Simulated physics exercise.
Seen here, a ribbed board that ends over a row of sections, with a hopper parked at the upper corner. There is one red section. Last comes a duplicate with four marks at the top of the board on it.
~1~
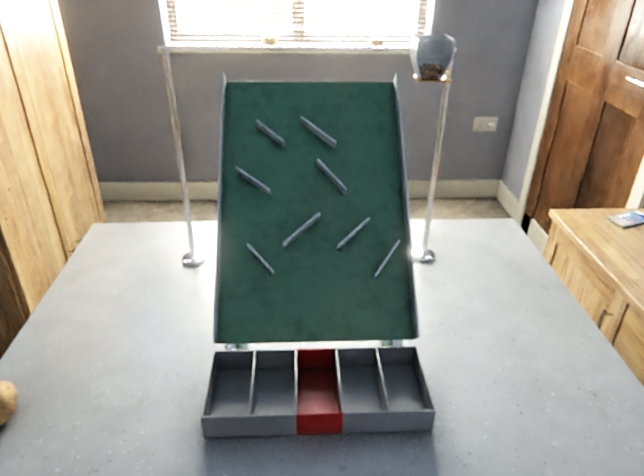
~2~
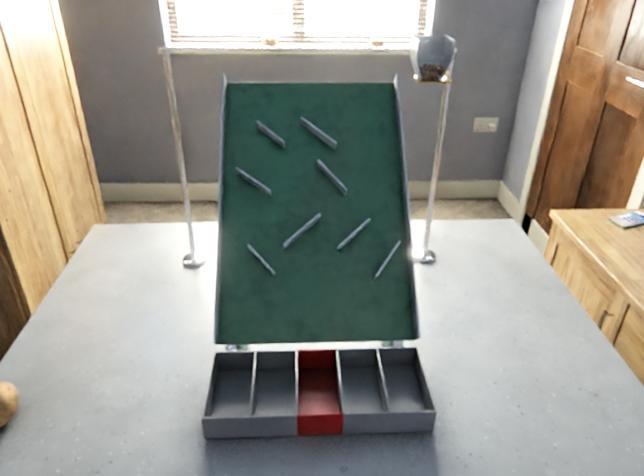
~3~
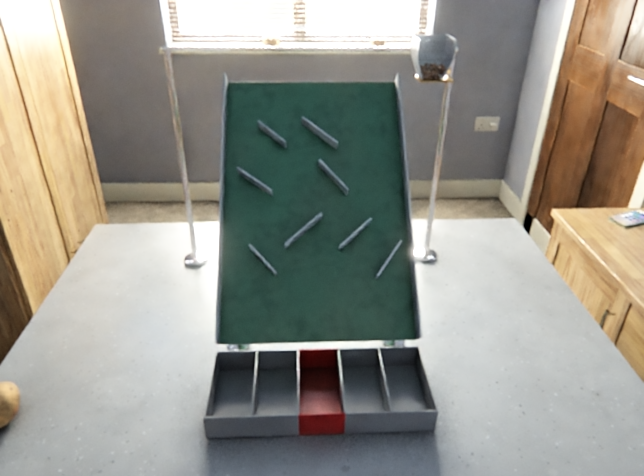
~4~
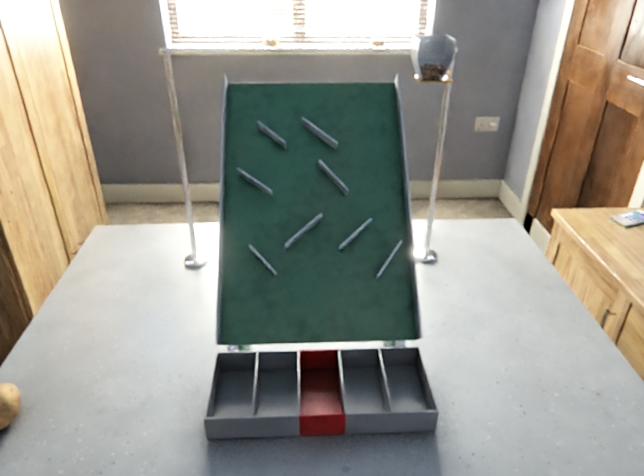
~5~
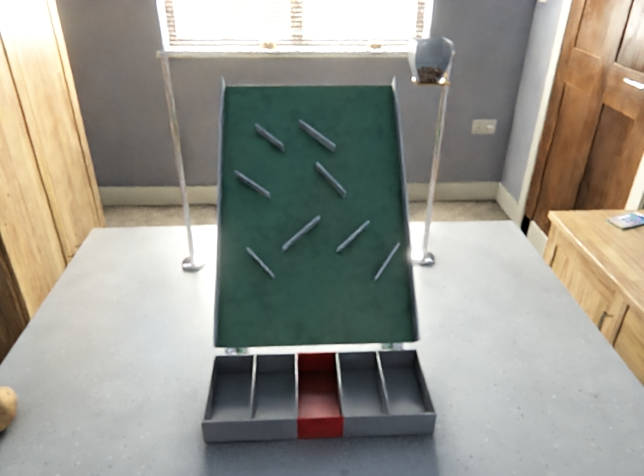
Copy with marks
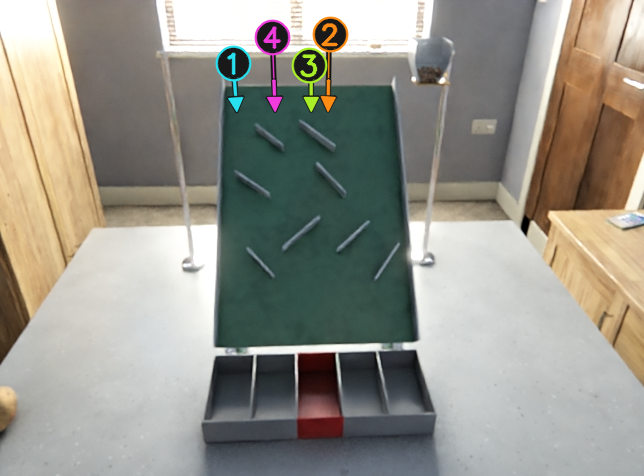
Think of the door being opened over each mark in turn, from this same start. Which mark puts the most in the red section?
The answer is mark 4.
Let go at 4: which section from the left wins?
The third from the left.
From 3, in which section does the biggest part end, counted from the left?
The third from the left.
On the marked copy, mark 1 meets the board at (236, 106); mark 2 meets the board at (328, 106); mark 3 meets the board at (311, 106); mark 4 meets the board at (274, 106).
For mark 1, close to a third in the red section, close to two thirds in other sections.
For mark 2, close to a third in the red section, close to half in other sections, a small share outside the box.
For mark 3, close to half in the red section, close to half in other sections, only a few outside the box.
For mark 4, the bulk in the red section, a small share in other sections, a small share outside the box.
